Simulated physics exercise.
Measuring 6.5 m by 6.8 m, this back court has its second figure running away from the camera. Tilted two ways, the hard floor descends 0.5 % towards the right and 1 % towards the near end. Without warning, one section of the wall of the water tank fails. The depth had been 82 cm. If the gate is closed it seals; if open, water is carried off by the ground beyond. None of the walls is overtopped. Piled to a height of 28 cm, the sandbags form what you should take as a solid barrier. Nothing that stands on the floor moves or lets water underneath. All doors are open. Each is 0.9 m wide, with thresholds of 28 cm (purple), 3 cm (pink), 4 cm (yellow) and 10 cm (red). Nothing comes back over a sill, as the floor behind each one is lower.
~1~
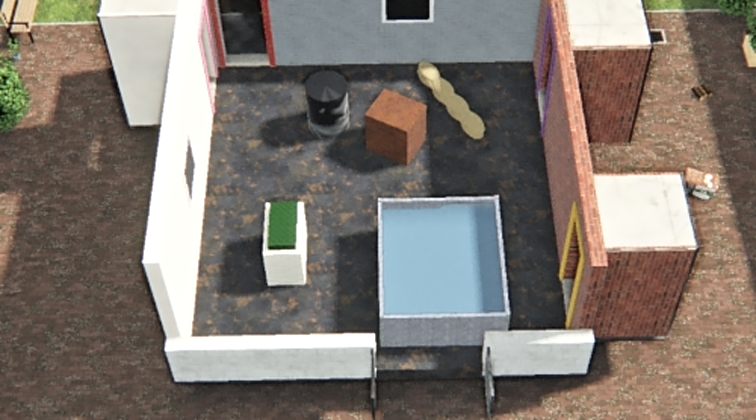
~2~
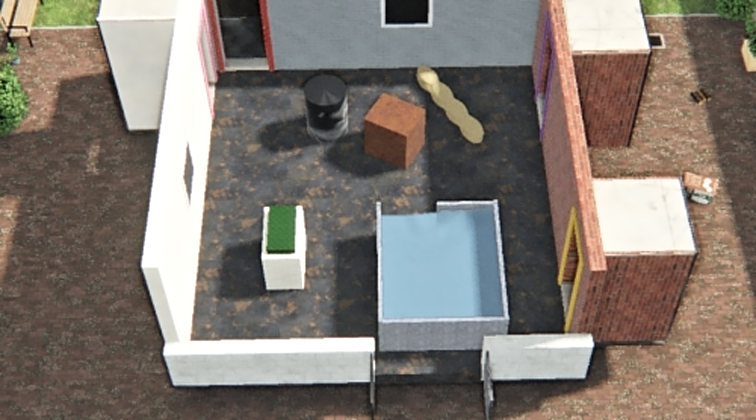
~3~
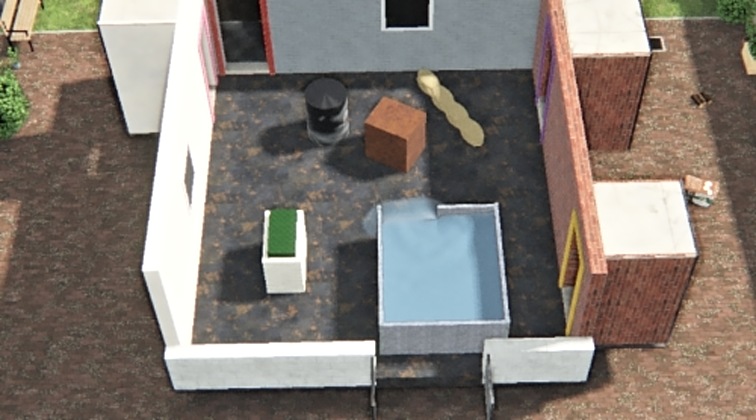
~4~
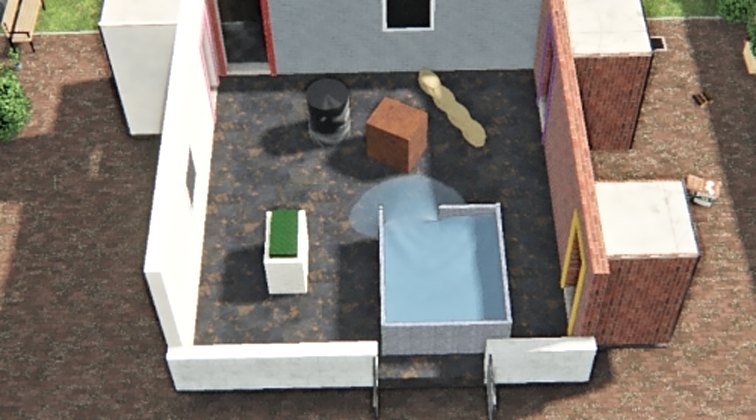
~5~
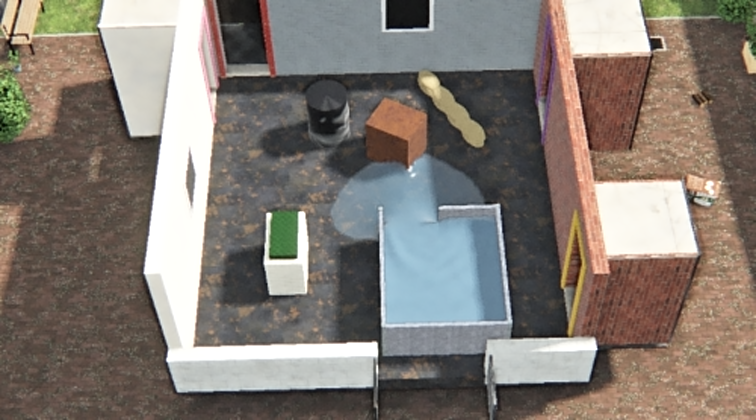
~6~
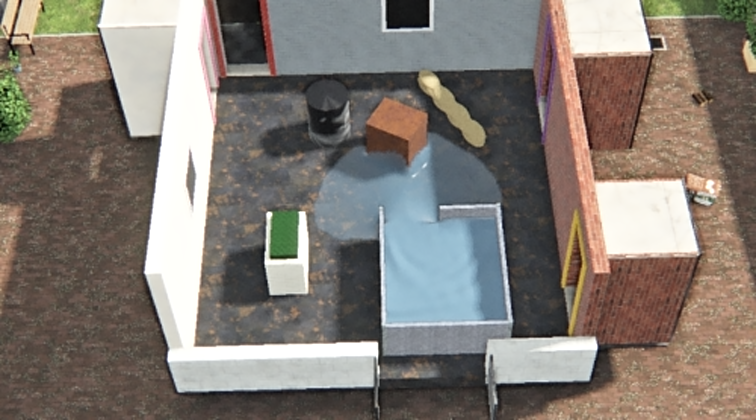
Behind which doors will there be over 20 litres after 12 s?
In order: Purple door: Within the limit; pink door: Past the limit; yellow door: Past the limit; red door: Past the limit.
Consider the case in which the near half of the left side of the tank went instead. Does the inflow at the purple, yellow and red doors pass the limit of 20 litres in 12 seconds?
Against that limit: Purple below, yellow below, red above.
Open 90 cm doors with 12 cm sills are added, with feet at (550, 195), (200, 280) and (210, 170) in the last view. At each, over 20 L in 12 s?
The first one doesn't reach it, the second one doesn't reach it, and the third one exceeds it.
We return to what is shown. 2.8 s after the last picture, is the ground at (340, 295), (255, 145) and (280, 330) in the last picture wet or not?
Respectively: Was missed, got hit, was missed.
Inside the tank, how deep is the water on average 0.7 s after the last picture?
About 59 centimetres on average.
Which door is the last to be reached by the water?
The answer is the yellow door.
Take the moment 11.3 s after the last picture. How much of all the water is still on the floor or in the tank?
Some 86 per cent remains.
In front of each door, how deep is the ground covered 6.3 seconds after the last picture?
Depths: Purple door 6 cm, pink door 10 cm, yellow door 4 cm, red door 12 cm.
Then, 0.7 s after the last picture water covers 25 % of the floor and is deepest (48 cm) near (399, 174); purple door not reached, pink door not reached, yellow door not reached, red door not reached.
Then, 1.5 s after the last picture water covers 45 % of the floor and is deepest (42 cm) near (399, 174); purple door 11 cm at the sill, 0 L in, pink door 11 cm at the sill, 4 L in, yellow door not reached, red door not reached.
Then, 2.8 s after the last picture water covers 60 % of the floor and is deepest (28 cm) near (401, 236); purple door 11 cm at the sill, 0 L in, pink door 10 cm at the sill, 53 L in, yellow door not reached, red door 19 cm at the sill, 16 L in.
Then, 6.3 s after the last picture water covers 90 % of the floor and is deepest (16 cm) near (462, 144); purple door 6 cm at the sill, 0 L in, pink door 10 cm at the sill, 190 L in, yellow door 4 cm at the sill, 0 L in, red door 12 cm at the sill, 67 L in.
Then, 11.3 s after the last picture water covers 95 % of the floor and is deepest (17 cm) near (342, 367); purple door 6 cm at the sill, 0 L in, pink door 6 cm at the sill, 254 L in, yellow door 12 cm at the sill, 58 L in, red door 5 cm at the sill, 70 L in.
